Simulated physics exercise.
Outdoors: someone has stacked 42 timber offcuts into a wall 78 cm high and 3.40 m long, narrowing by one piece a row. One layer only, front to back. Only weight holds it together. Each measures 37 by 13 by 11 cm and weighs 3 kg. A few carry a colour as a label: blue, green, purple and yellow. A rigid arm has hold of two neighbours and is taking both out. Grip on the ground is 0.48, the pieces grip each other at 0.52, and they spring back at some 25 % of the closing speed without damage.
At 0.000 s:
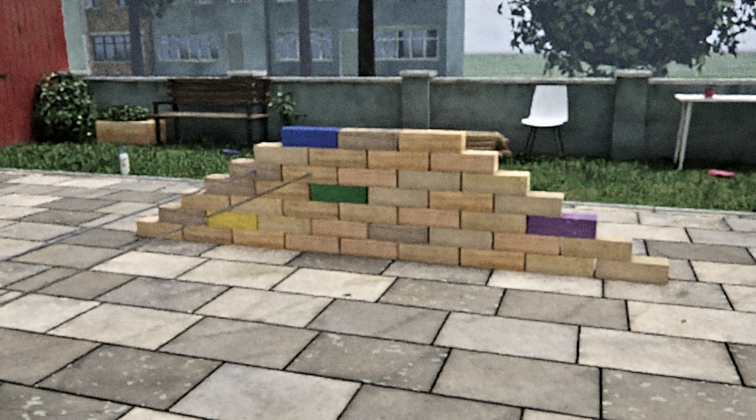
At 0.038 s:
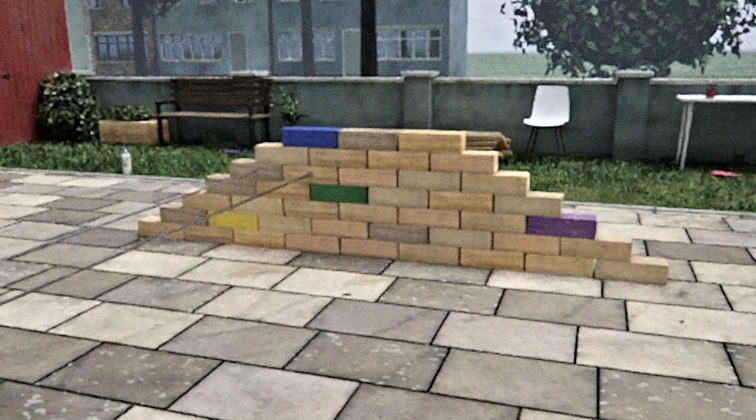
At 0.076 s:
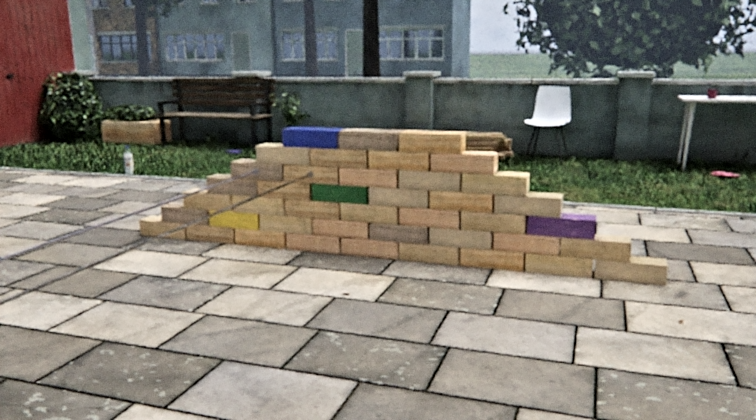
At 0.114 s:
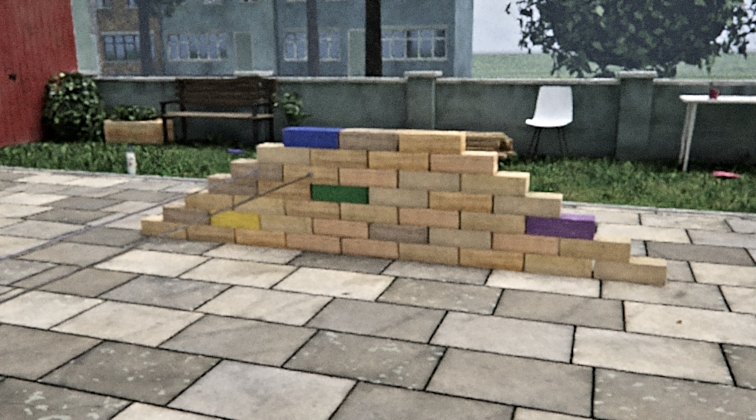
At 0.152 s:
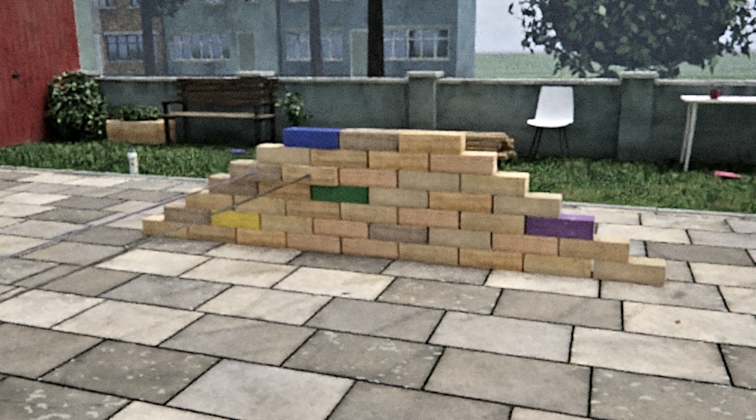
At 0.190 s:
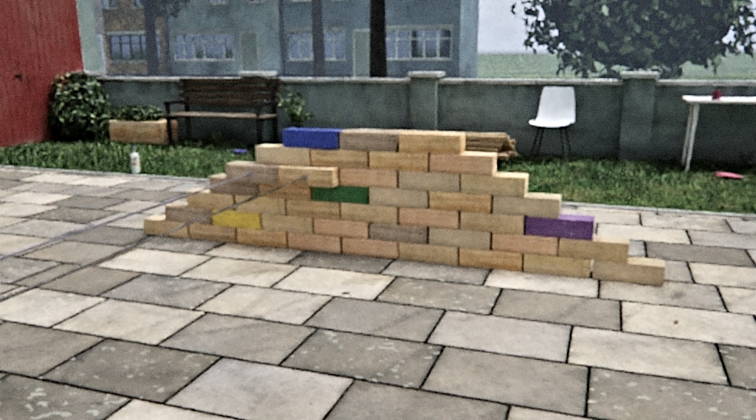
In this clip, a stepped wall of tan blocks with blue, green, yellow and purple pieces stands on a paved yard. After an initial stillness, a thin arm slowly draws two neighbouring blocks partway out toward the viewer.
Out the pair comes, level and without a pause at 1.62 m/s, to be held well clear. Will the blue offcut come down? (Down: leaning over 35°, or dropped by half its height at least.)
The blue offcut falls.
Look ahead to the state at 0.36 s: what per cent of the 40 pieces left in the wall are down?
0 per cent by then.
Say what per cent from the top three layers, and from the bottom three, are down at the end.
Top 20, bottom 0 per cent.
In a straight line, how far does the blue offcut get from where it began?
Roughly 80 cm away.
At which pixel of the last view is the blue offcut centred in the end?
Around (291, 260).
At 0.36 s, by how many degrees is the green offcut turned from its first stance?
Some 0°.
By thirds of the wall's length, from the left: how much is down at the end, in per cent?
In per cent: Left 10, middle 10, right 0.
After 0.36 s, 1 of the 40 other offcuts down; blue offcut leaning 3°.
After 0.94 s, 3 of the 40 other offcuts down; blue offcut leaning 36°, 13 cm lower.
At rest (2.0 s), 2 of the 40 other offcuts down; blue offcut upside down; green offcut unmoved; yellow offcut unmoved. As the last picture would show them, middles, blue offcut near (291, 260), green offcut near (344, 192).
